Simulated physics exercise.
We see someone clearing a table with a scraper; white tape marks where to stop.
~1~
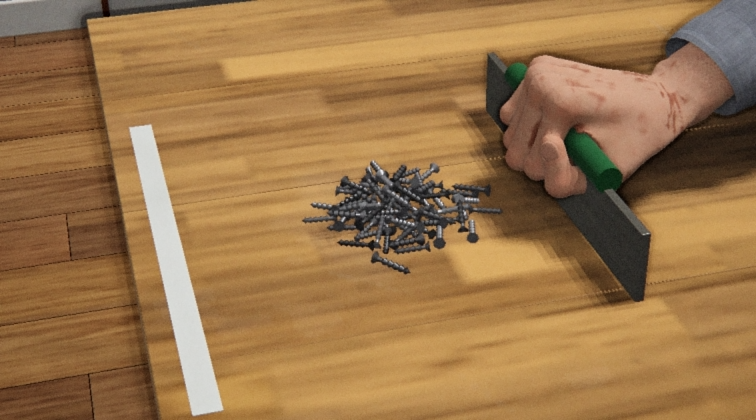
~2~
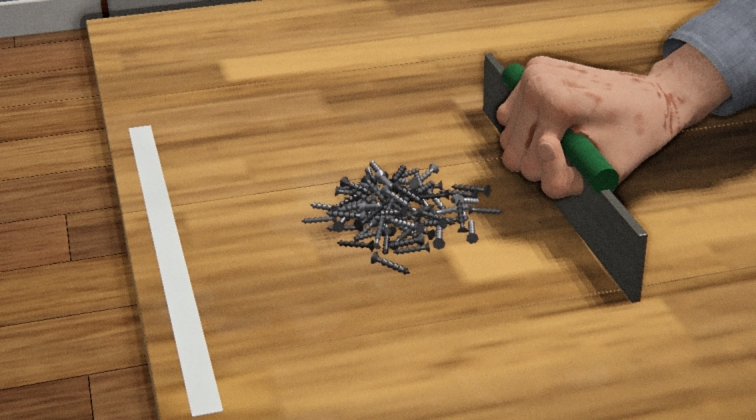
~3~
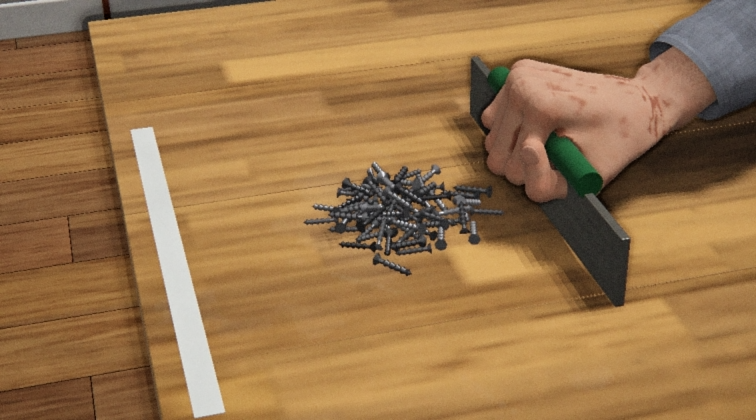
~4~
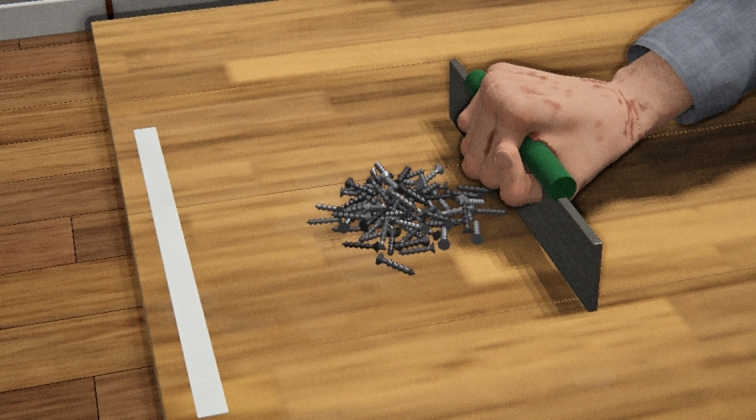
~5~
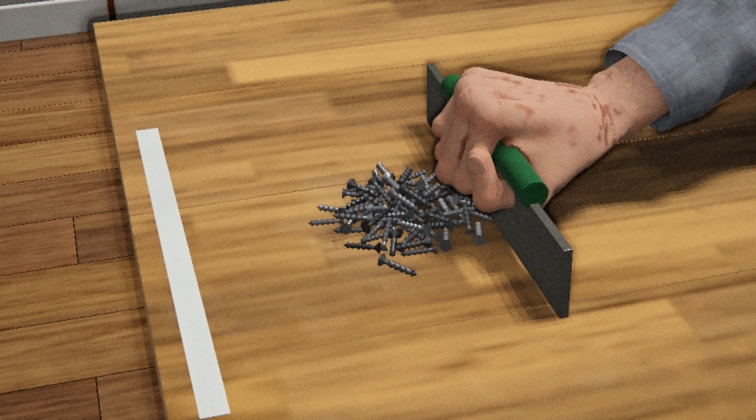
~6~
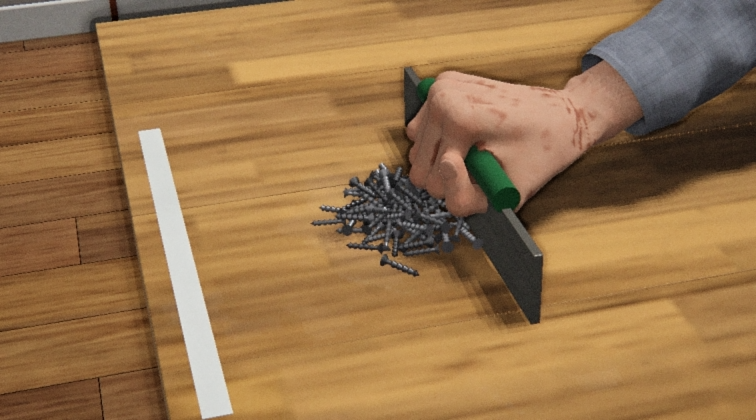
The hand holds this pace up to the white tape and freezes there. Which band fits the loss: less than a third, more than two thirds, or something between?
Over the edge goes more than two thirds of it.
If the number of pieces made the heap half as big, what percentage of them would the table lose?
Roughly 90 in a hundred.
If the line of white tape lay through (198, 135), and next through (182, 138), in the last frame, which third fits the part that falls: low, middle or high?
One: Under a third. Two: One to two thirds.
Just after the last frame, scraper still moving, near (310, 171); heap all on the table, its front near (216, 260).
A moment on, scraper stopped at the white tape; heap roughly two thirds over the edge.
Further on, scraper stopped at the white tape; heap the larger part over the edge.
When it is over, scraper stopped at the white tape; heap the larger part over the edge.
